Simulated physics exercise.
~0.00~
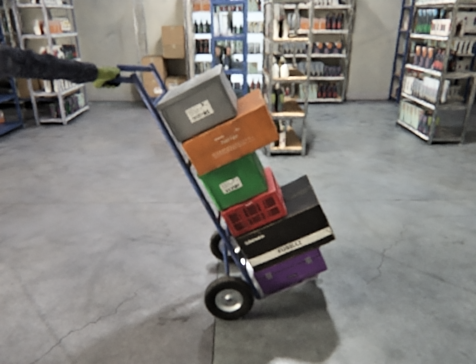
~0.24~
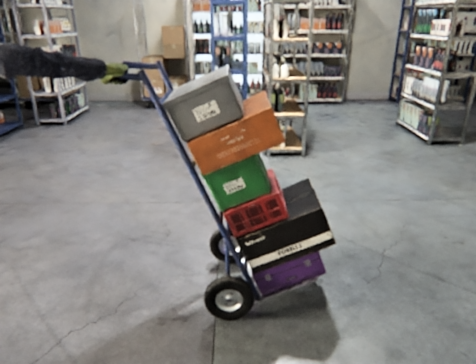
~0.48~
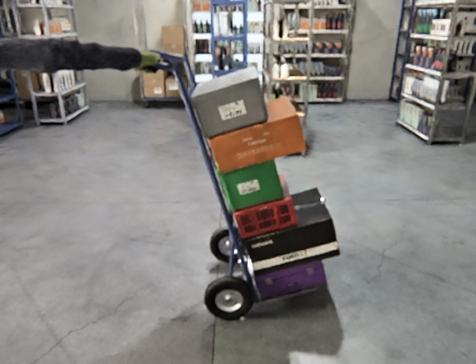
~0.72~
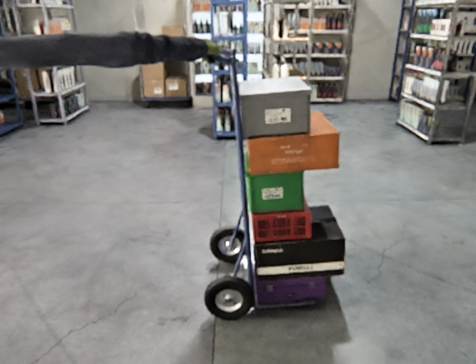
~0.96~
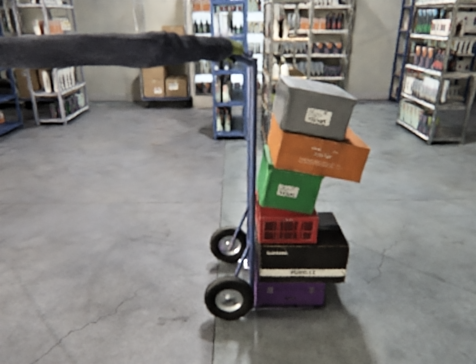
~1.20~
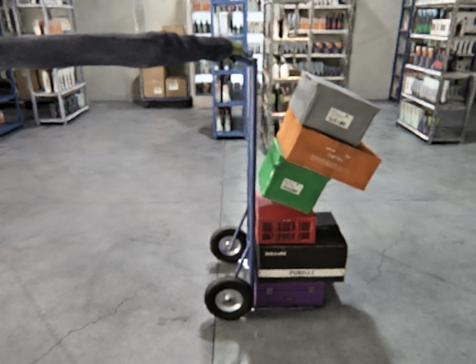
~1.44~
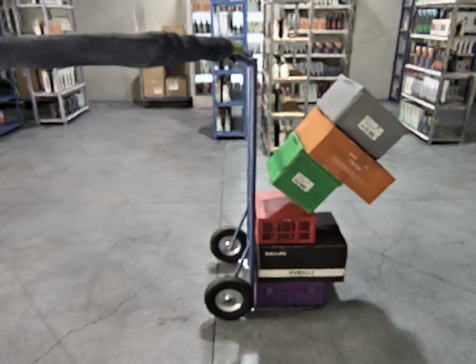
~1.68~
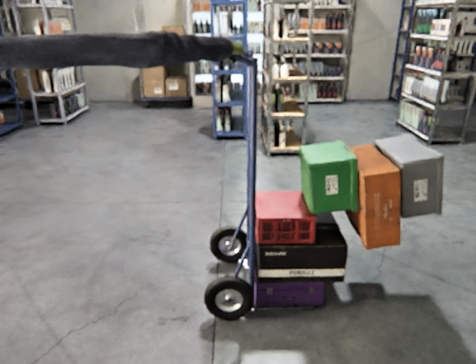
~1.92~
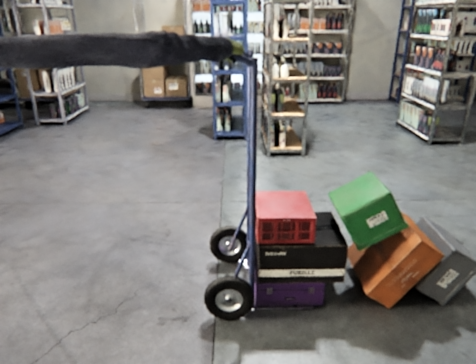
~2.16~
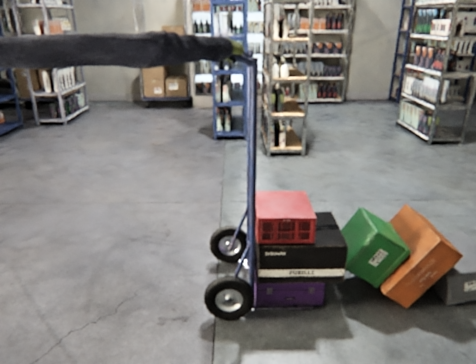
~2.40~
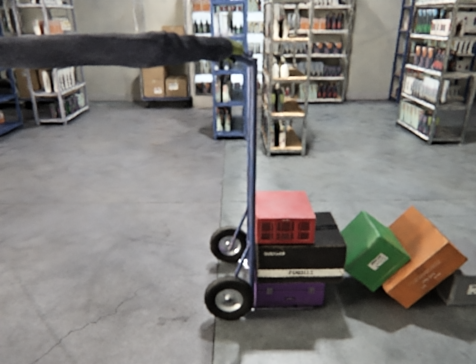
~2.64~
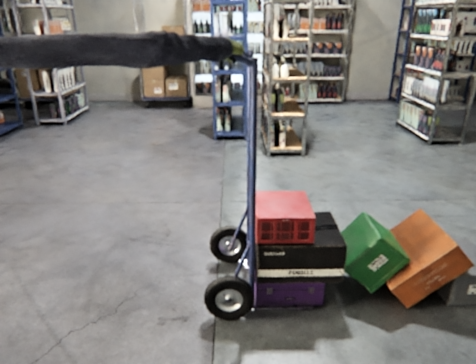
A sack truck stacked with boxes and crates is swung upright by a gloved hand, and the grey, orange and green boxes tip to the right, tumble off and come to rest on the floor, while the red crate, black box and purple box stay on the truck.
